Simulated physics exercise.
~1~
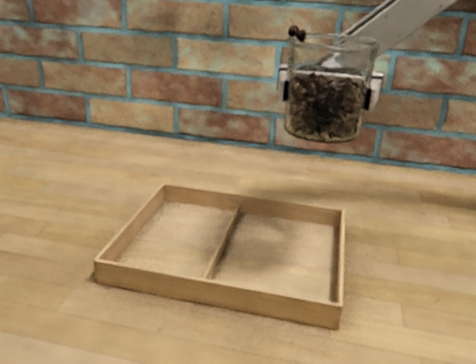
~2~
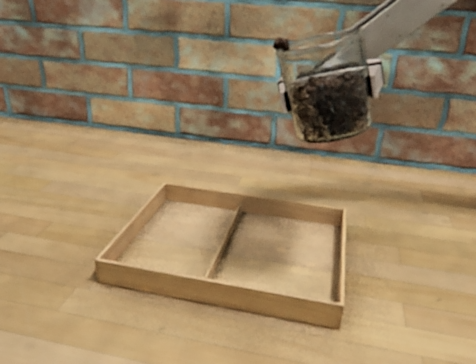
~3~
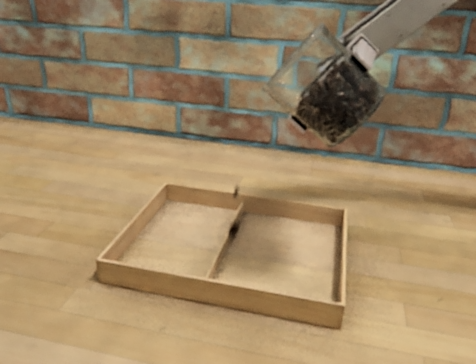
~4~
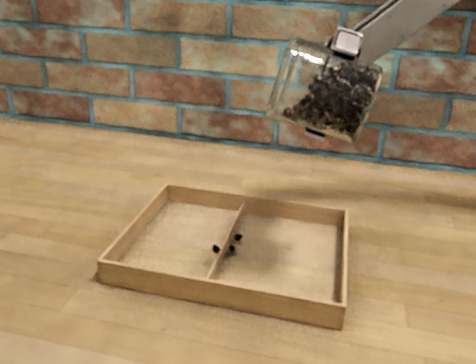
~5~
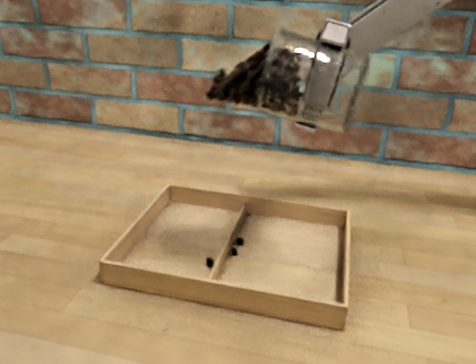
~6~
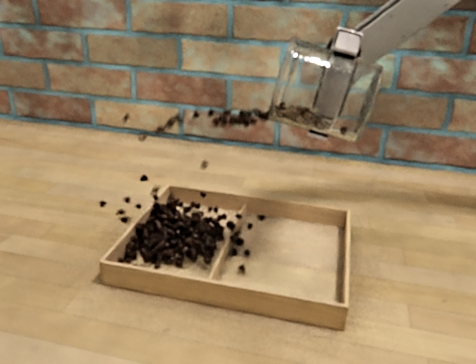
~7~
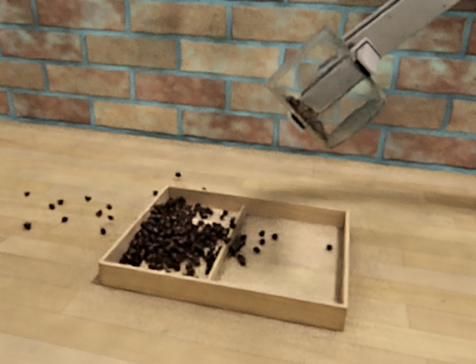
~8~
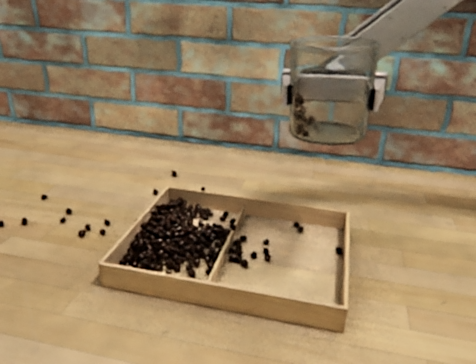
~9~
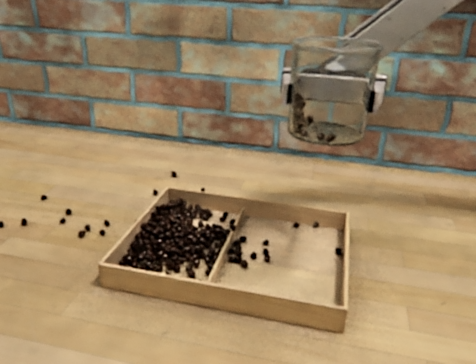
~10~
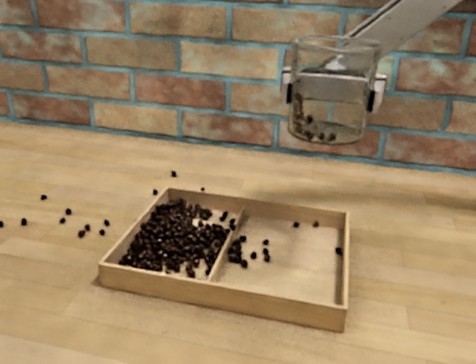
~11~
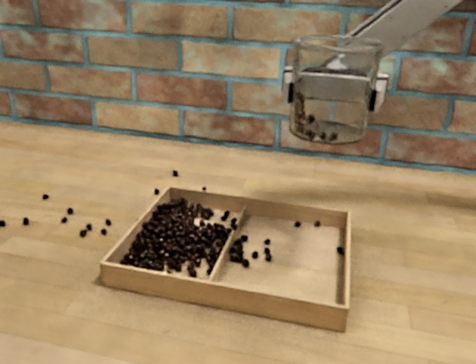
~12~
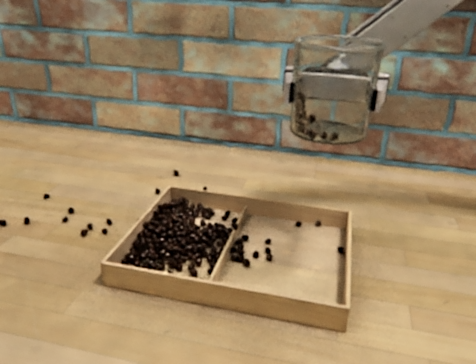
The clip shows a robot arm tipping a clear tumbler of dark beans over a divided wooden tray, spilling most into the left compartment, with some landing in the right one and on the table, before the tumbler returns upright with a few beans left inside.
